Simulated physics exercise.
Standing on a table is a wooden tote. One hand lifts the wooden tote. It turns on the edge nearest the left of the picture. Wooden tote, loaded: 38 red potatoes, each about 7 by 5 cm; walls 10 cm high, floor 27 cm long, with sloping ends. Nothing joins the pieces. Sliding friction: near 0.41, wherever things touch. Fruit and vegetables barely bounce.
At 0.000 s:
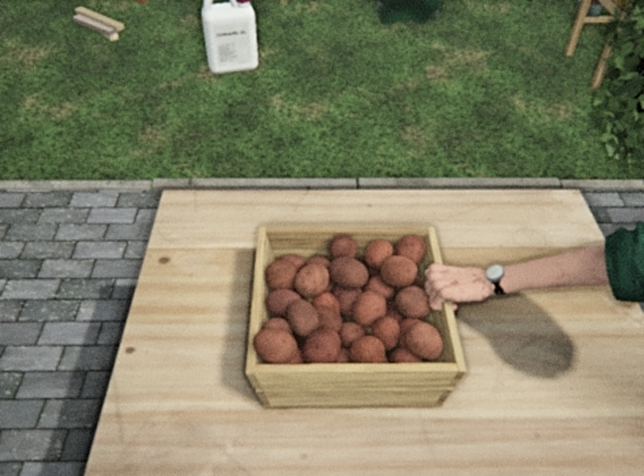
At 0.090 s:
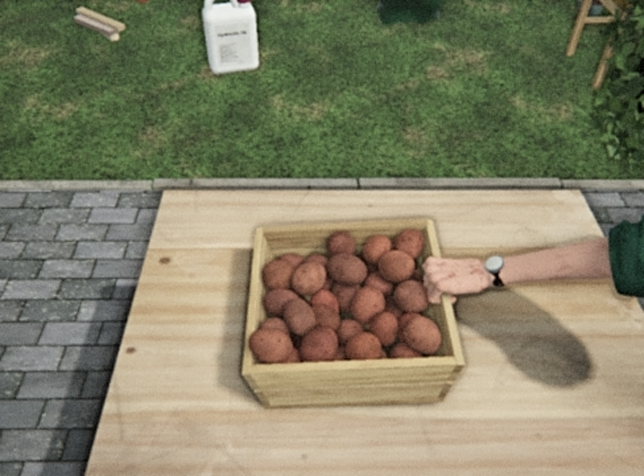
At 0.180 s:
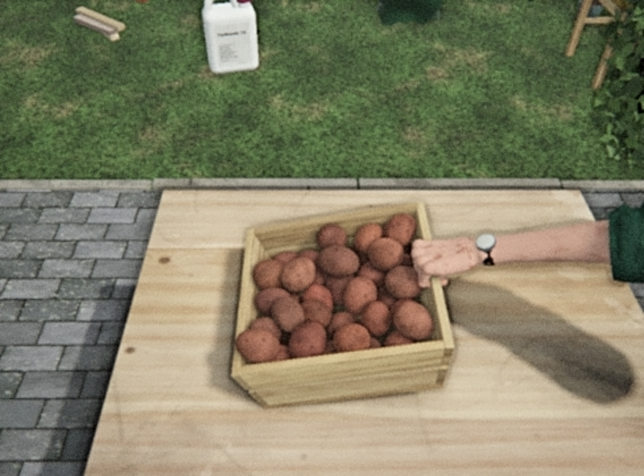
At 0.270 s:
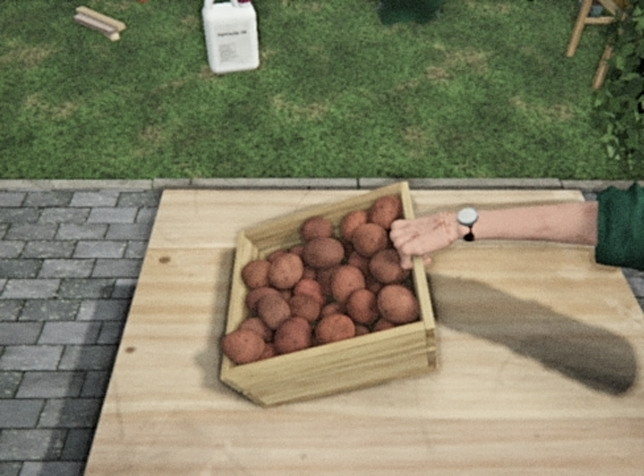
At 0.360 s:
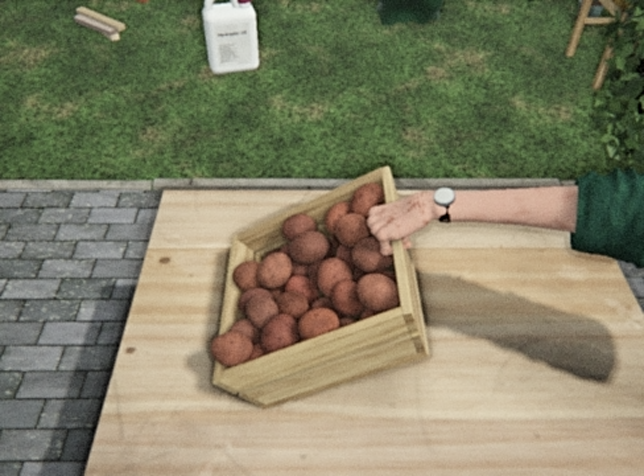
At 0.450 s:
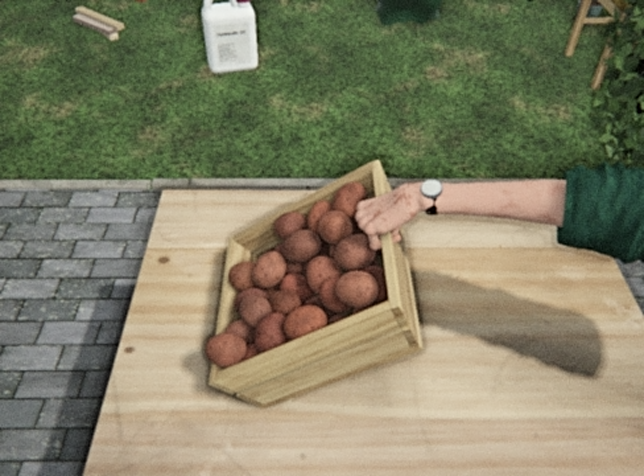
On a wooden table beside a paved strip and a lawn, a hand reaching in from the right grips the near-full wooden tote of red potatoes and lifts its right side, tilting the tote steadily steeper toward the left.
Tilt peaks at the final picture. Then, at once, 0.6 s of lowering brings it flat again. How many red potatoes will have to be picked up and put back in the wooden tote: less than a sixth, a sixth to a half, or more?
It keeps over five sixths.
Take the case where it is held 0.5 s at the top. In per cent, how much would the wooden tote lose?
Wooden tote 0%.
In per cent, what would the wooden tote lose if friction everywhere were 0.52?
Wooden tote 0 per cent.
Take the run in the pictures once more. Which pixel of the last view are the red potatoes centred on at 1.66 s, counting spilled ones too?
Middle: About (344, 315) px.
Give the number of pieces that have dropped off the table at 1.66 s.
Roughly 0.
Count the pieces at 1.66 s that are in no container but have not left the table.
Count: Around 0.
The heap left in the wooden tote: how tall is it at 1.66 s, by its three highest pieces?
It reaches close to 12 cm.
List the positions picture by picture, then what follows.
In the first frame (each is followed by its nearest rim corner in this view), wooden tote, (255, 369); 0° from level; none out.
In the second frame, wooden tote, (251, 369); 4° from level.
In the third frame, wooden tote, (239, 370); 12° from level.
In the fourth frame, wooden tote, (227, 373); 23° from level.
In the fifth frame, wooden tote, (219, 376); 31° from level.
In the sixth frame, wooden tote, (214, 378); 35° from level; none out.
After 0.64 s, tilt 27°; wooden tote 38 in, 0 out.
After 0.88 s, tilt 7°; wooden tote 38 in, 0 out.
After 1.22 s, tilt 0°; wooden tote 38 in, 0 out.
Final count (at 1.66 s), wooden tote 38 in, 0 out. Asked share, 0 of 38, 0 per cent.
